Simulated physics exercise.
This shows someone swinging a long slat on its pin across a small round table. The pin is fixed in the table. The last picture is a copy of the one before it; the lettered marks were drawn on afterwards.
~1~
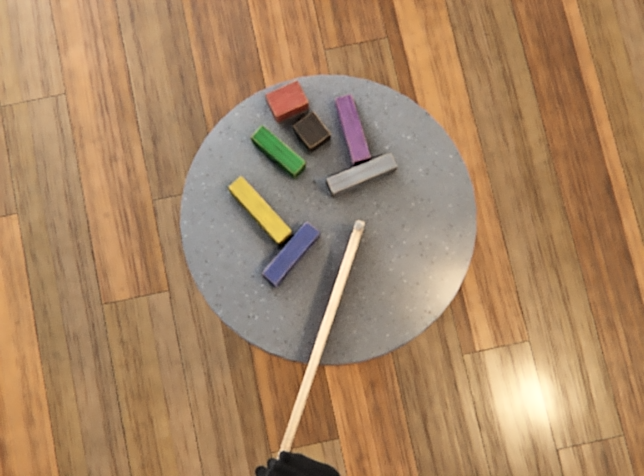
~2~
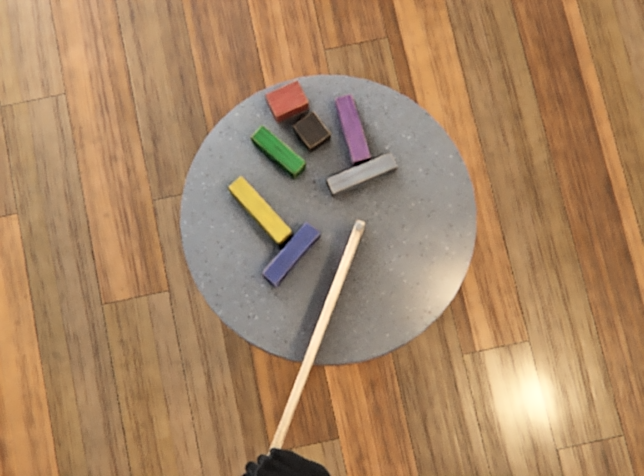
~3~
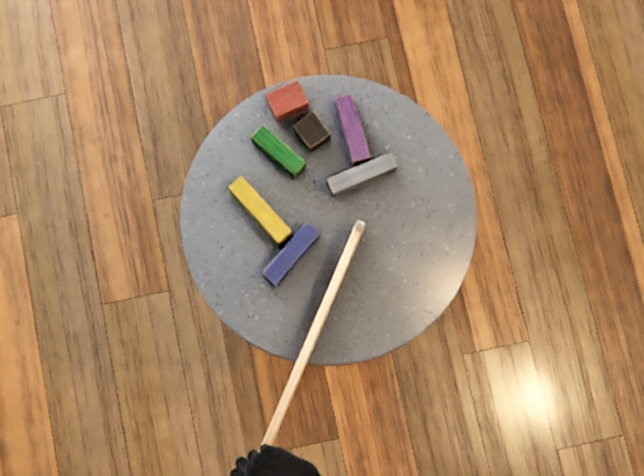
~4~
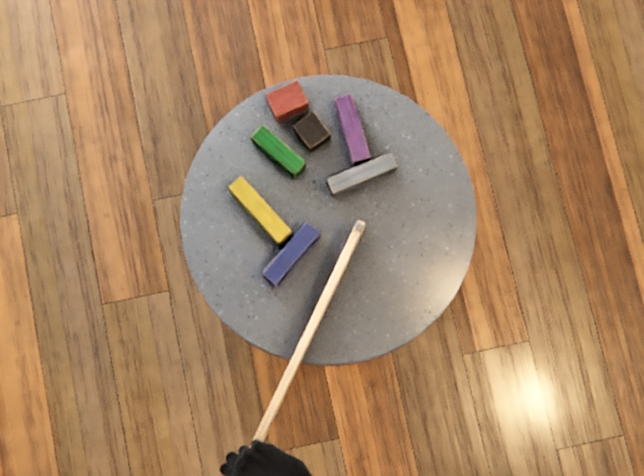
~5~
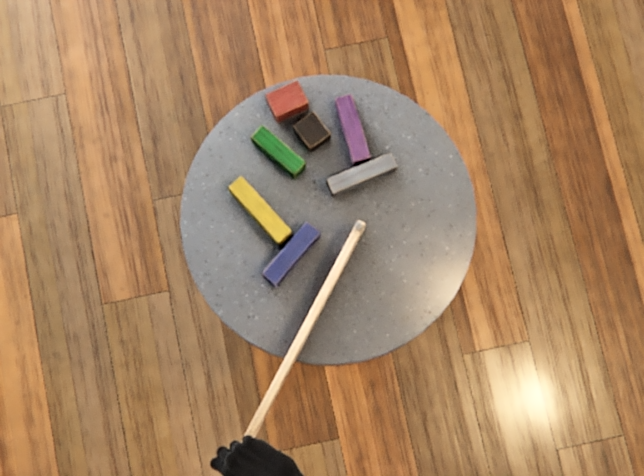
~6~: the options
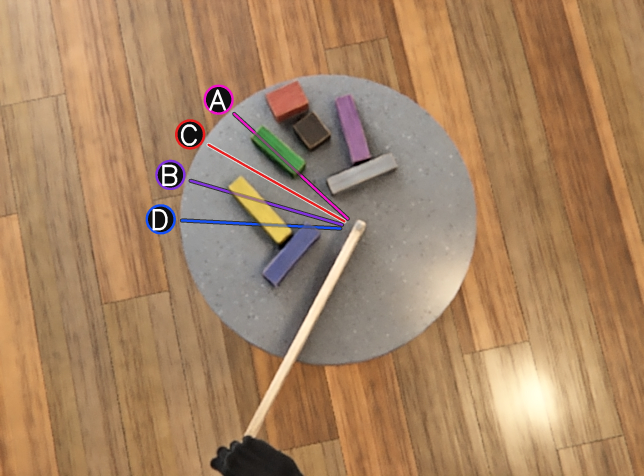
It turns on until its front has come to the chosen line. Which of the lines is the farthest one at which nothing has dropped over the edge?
It should halt at A.
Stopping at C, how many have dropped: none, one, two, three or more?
The count is none.
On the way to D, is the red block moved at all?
No.
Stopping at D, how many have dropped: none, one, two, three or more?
The count is none.
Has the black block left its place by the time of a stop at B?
No.
On the copy, A at (290, 166); B at (266, 203); C at (276, 183); D at (261, 224).
On A. First, arm (272, 266); yellow bar (259, 208); blue bar (287, 247).
Then, arm (267, 205); yellow bar (255, 176); blue bar (293, 202).
Finally, arm (290, 164); red block (296, 85); black block (325, 107); nothing has fallen.
By contrast, B is safe but short; C is safe but short; D is safe but short.
